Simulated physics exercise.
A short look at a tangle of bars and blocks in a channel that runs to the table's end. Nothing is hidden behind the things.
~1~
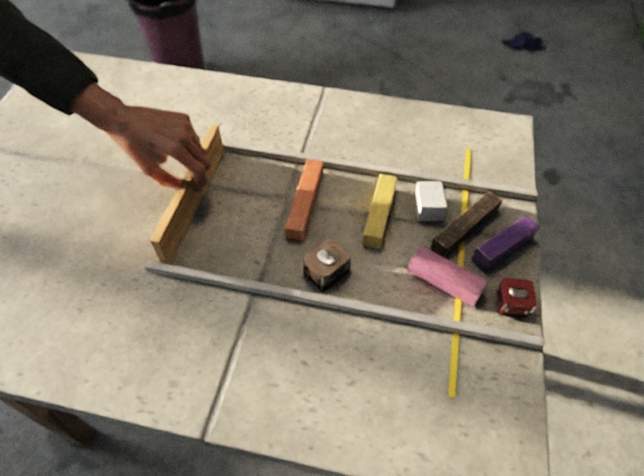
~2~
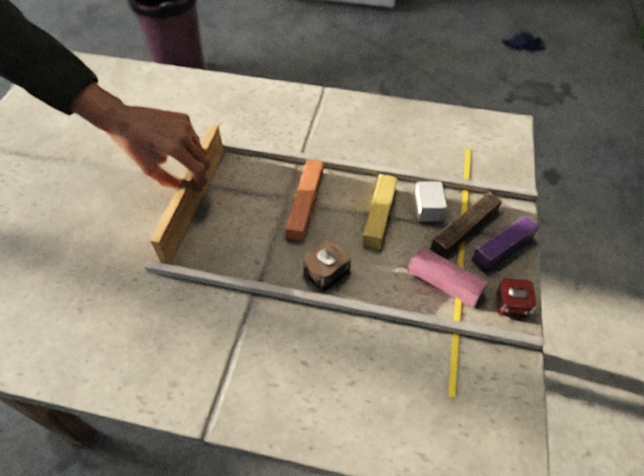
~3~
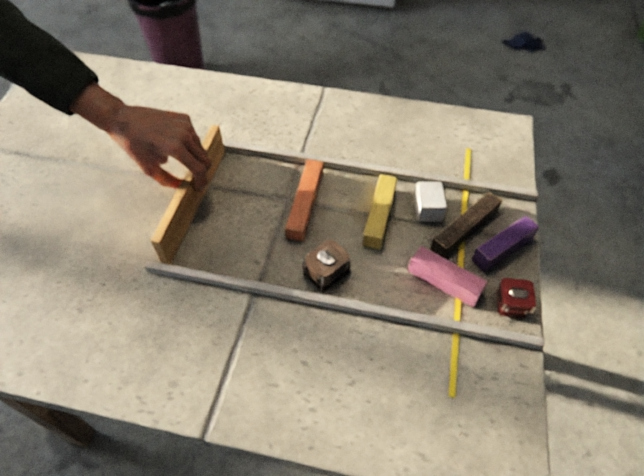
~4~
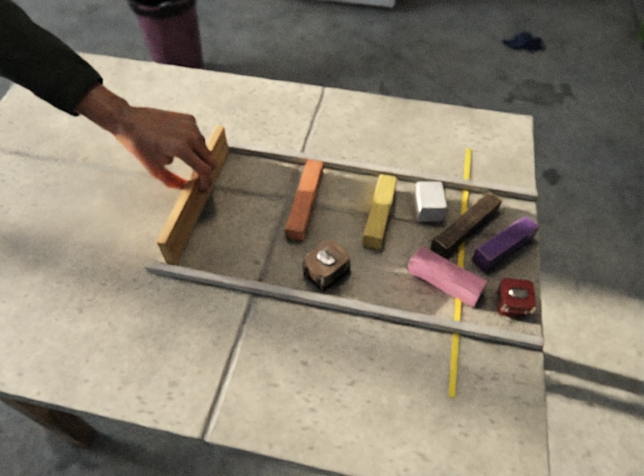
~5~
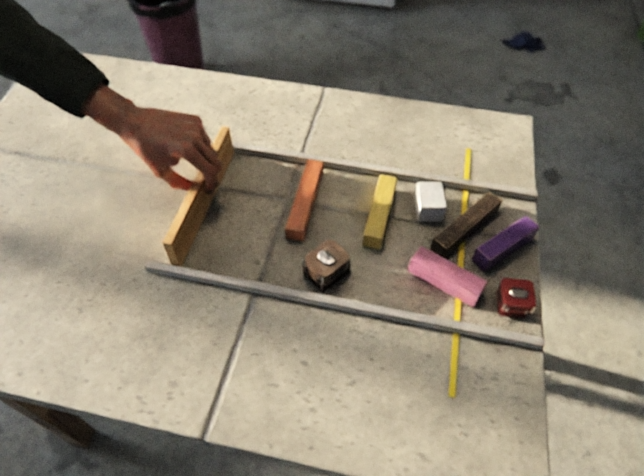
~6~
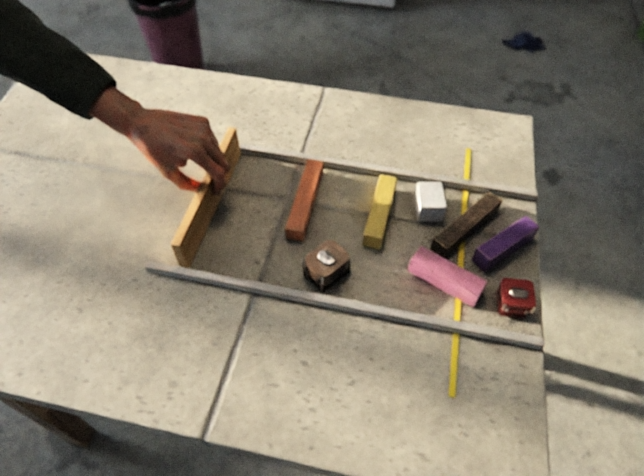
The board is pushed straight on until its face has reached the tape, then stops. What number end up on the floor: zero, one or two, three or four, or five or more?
Outcome: The number that fall off is one or two.
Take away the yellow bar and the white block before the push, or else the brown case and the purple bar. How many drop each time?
1 in the first case, 0 in the second.
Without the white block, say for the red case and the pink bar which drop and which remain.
The red case goes over, the pink bar remains up.
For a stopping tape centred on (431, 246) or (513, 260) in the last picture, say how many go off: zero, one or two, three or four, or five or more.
The falls would be one or two; at least five.
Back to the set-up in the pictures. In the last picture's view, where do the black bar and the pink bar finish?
About (536, 240), and the other about (532, 296).
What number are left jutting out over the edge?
That would be 2.
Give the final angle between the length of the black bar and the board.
About 35°.
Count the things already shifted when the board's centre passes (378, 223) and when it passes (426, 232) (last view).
By then 4, and 8.
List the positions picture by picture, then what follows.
In the first picture, red case (515, 298); purple bar (506, 243); black bar (467, 224); board (192, 191); tape (462, 251).
In the second picture, purple bar (506, 243); orange bar (306, 198).
In the third picture, black bar (467, 224); yellow bar (380, 211).
In the fourth picture, red case (515, 298); pink bar (447, 276).
In the fifth picture, purple bar (506, 243); board (203, 193).
In the sixth picture, red case (515, 298); purple bar (506, 243); black bar (467, 224); board (210, 194); tape (462, 251).
Soon after, none off yet; red case at rest near (515, 298); purple bar at rest near (506, 243); black bar at rest near (467, 224).
In the end, the number that fall off is one or two; gone, purple bar and red case.
